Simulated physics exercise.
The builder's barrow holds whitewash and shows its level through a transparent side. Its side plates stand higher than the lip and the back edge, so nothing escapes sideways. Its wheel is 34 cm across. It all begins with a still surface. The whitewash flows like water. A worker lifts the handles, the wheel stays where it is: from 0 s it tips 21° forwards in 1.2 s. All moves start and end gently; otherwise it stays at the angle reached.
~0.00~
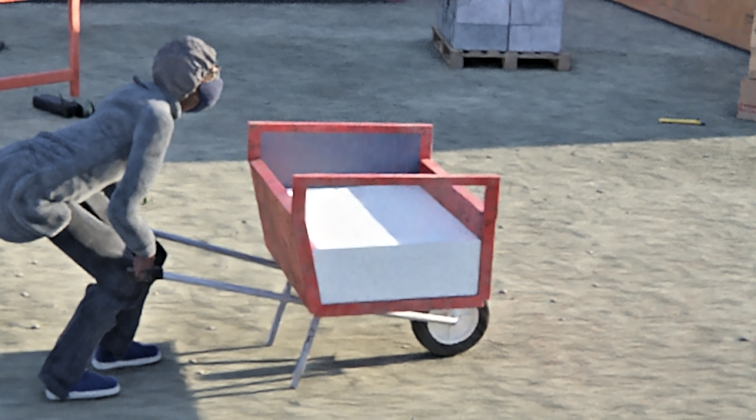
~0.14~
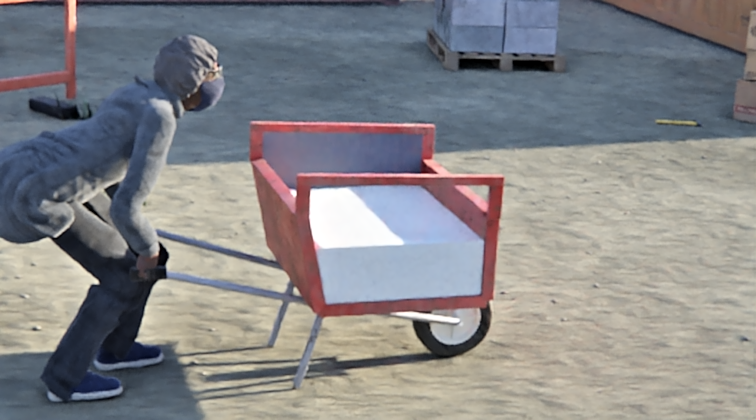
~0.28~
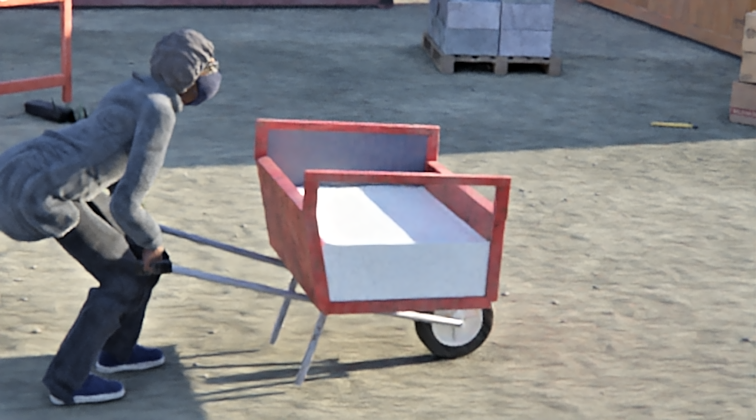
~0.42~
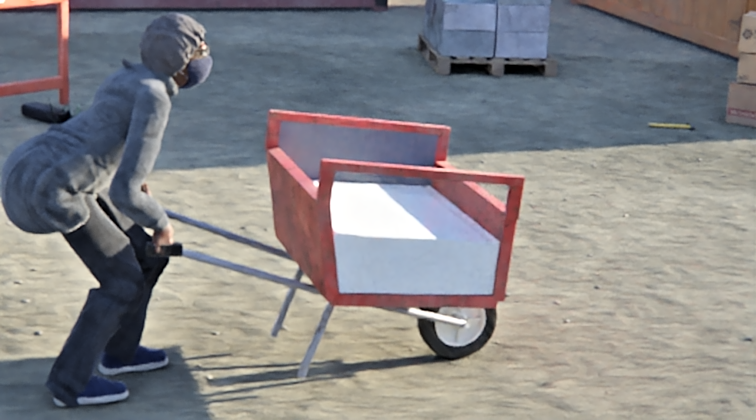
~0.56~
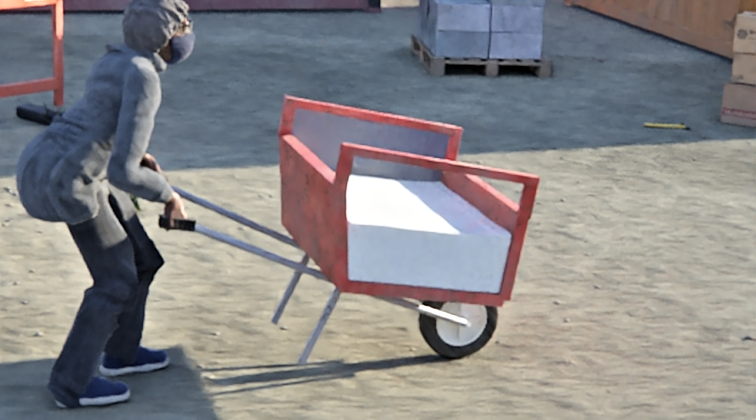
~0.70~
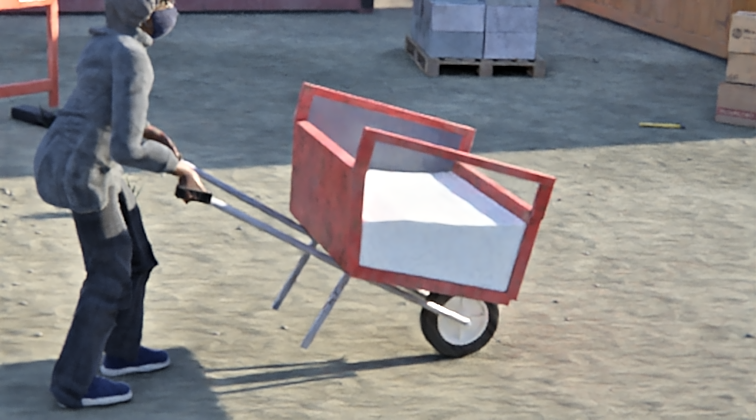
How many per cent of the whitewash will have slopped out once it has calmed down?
About 15 per cent.
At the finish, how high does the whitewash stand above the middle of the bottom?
About 18 cm.
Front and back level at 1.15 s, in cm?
About 36 cm in front and 6 cm behind.
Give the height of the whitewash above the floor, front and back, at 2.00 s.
Front 28 cm, back 10 cm.
By 1.15 s the barrow is at 21° forwards, the surface stands 37 cm on the front, 6 cm on the back; the loss stands at 6 per cent, over the front.
By 1.60 s the barrow is at 21° forwards, the surface stands 28 cm on the front, 13 cm on the back; the loss stands at 10 per cent, over the front.
By 2.00 s the barrow is at 21° forwards, the surface stands 28 cm on the front, 10 cm on the back; the loss stands at 10 per cent, over the front.
By 4.09 s the loss stands at 15 per cent, over the front, 17 of 110 litres.
